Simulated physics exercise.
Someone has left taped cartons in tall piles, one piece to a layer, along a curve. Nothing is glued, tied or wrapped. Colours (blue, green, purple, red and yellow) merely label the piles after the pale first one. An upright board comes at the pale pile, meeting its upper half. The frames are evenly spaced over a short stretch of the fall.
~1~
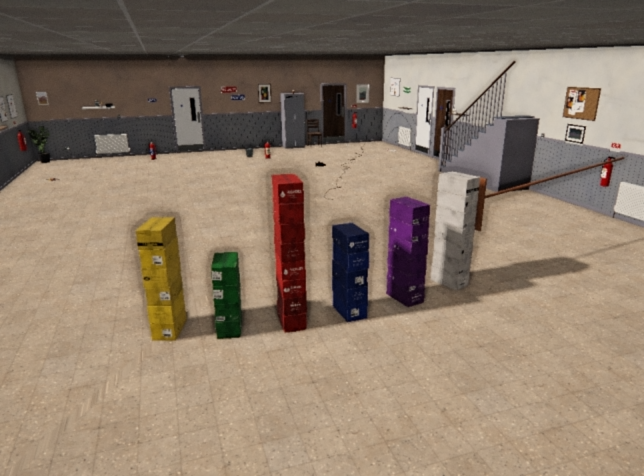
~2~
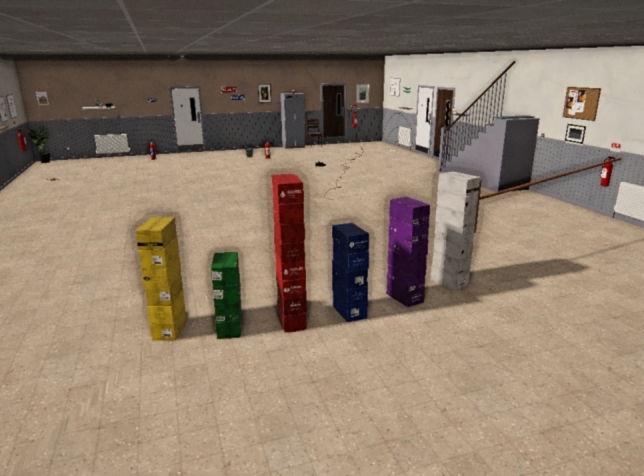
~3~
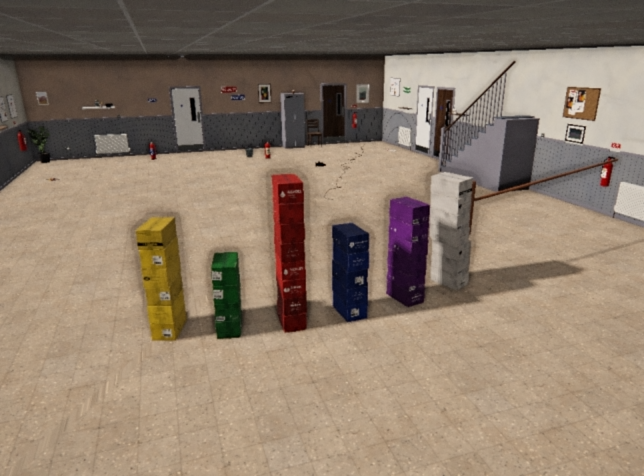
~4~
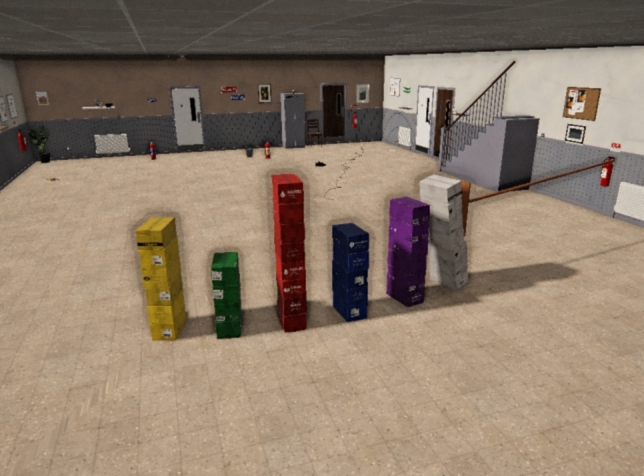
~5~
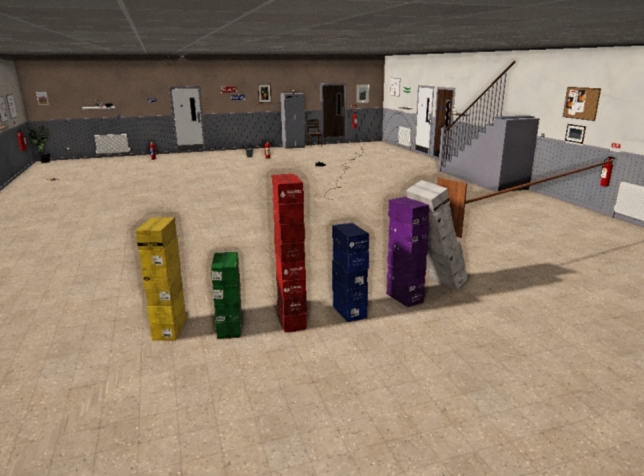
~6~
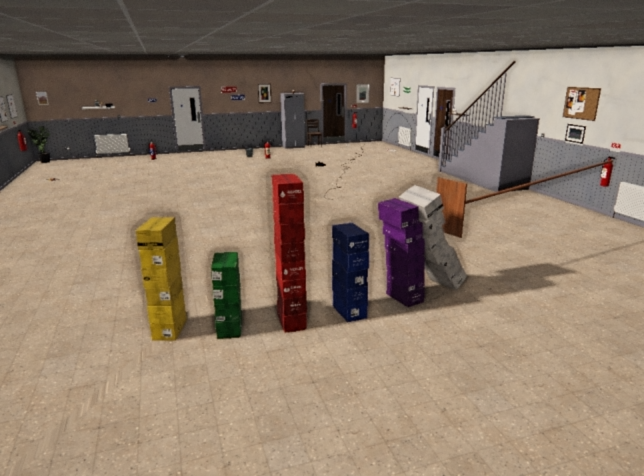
In a large tiled hall with a staircase, an upright brown board pushed the upper part of a pale stack leftward until it leaned against the purple stack, whose upper part then shifted slightly.
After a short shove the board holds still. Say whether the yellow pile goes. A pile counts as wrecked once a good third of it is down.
It comes down.
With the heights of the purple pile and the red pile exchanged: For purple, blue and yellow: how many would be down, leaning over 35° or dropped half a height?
By colour: Purple 8, blue 4, yellow 6.
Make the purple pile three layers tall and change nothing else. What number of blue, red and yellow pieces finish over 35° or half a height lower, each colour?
Pile by pile, blue 4, red 8, yellow 6.
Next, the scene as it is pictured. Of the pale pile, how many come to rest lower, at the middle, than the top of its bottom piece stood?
4 pale pieces.
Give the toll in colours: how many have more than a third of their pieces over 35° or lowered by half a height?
It comes to 5.
Soon after the last picture, 7 of the pale pile down; none of the 6 yellow cartons down (0 of 29 in all colours); top yellow carton unmoved; top purple carton leaning clearly, half its height lower.
A little later, 7 of the pale pile down; none of the 6 yellow cartons down (6 of 29 in all colours); top yellow carton unmoved; top purple carton leaning clearly, some two heights lower.
Later still, 7 of the pale pile down; none of the 6 yellow cartons down (19 of 29 in all colours); top yellow carton leaning a little; top purple carton leaning steeply, some four heights lower.
After that, 7 of the pale pile down; 5 of the 6 yellow cartons down (28 of 29 in all colours); top yellow carton leaning steeply, some four heights lower; top red carton on its side.
At rest, 7 of the pale pile down; 5 of the 6 yellow cartons down (28 of 29 in all colours); top yellow carton upside down; top purple carton on its side. As the last picture would show them, middles, top yellow carton near (9, 305), top purple carton near (386, 318).
